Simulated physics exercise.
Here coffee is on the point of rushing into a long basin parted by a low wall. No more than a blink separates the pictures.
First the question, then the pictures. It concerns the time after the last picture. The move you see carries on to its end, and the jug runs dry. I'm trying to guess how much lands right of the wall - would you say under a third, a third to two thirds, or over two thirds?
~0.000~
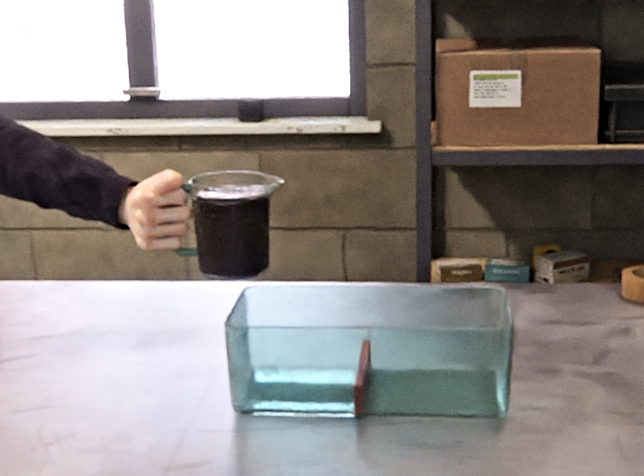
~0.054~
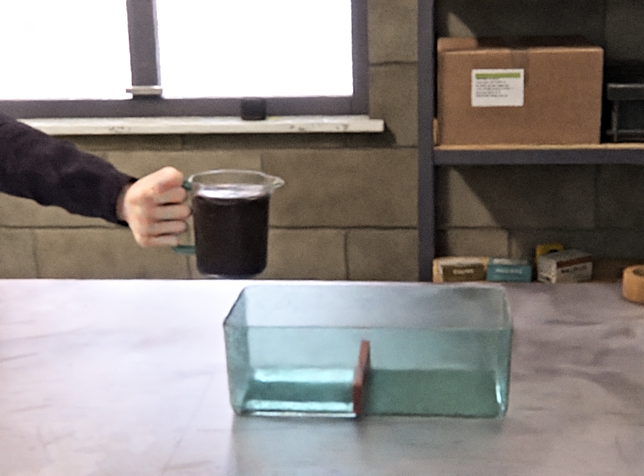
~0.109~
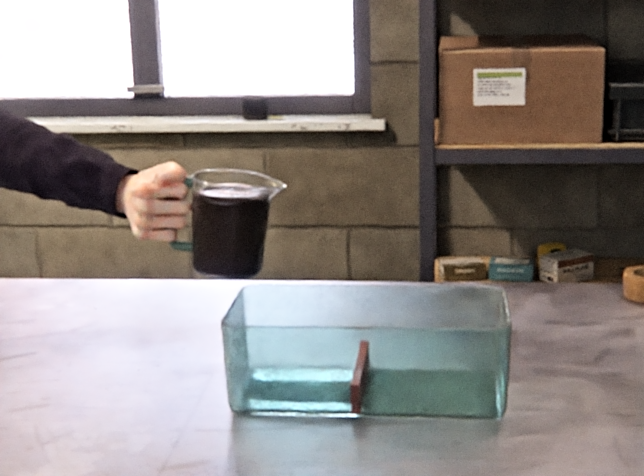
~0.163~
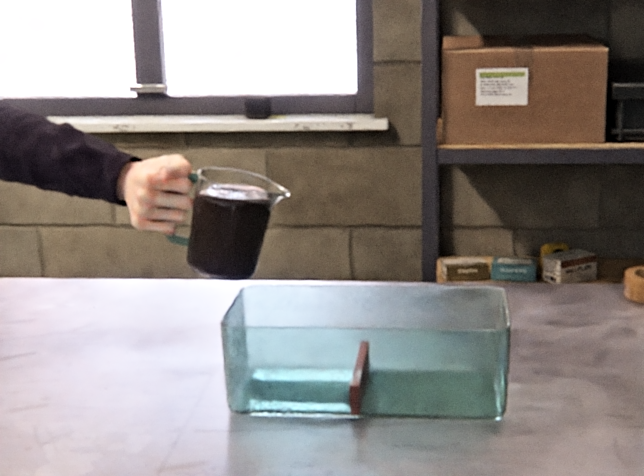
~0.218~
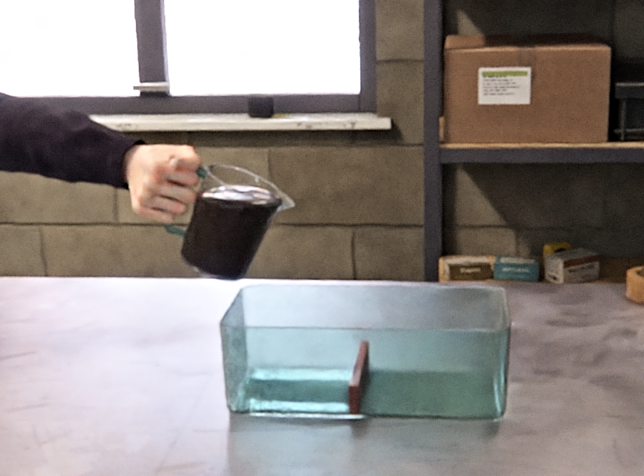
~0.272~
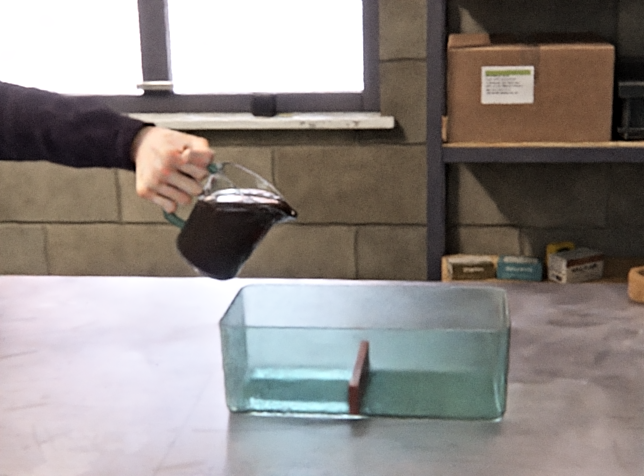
I would say under a third.
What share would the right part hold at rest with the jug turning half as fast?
I'd say close to 10 %.
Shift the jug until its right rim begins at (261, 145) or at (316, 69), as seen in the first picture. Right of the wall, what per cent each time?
10 %, then 85 %.
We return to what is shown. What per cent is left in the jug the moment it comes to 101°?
Remaining share, estimated: 50 %.
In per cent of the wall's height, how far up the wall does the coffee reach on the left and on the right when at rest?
Roughly 60 left of the wall, roughly 0 right of it.
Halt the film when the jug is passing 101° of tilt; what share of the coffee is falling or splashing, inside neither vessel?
About 20 %.
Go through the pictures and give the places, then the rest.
In the first picture, it leans 0°; its right rim is at (284, 181); the coffee meets the walls at (196, 193) and (269, 193); the long basin's rim runs from (234, 307) to (509, 308); the wall's top is at (362, 363).
In the second picture, it leans 2°; its right rim is at (284, 181); the coffee meets the walls at (195, 192) and (269, 193).
In the third picture, it leans 6°; its right rim is at (286, 186); the coffee meets the walls at (197, 190) and (270, 193).
In the fourth picture, it leans 13°; its right rim is at (290, 194); the coffee meets the walls at (200, 192) and (275, 196).
In the fifth picture, it leans 23°; its right rim is at (295, 205); the coffee meets the walls at (197, 204) and (285, 199).
In the sixth picture, it leans 35°; its right rim is at (298, 218); the coffee meets the walls at (193, 211) and (294, 208); 1 per cent is over the edge.
A moment on, the jug is tipped right over and 51 per cent is still to pour, 29 is left of the wall and 1 right of it.
Next, the jug is tipped right over and 6 per cent is still to pour, 85 is left of the wall and 2 right of it.
Then the jug is tipped right over and 0 per cent is still to pour, 89 is left of the wall and 7 right of it.
Later the jug is tipped right over and 0 per cent is still to pour, 88 is left of the wall and 9 right of it.
Finally, 88 per cent lies left of the wall, 9 right of it and 3 outside.
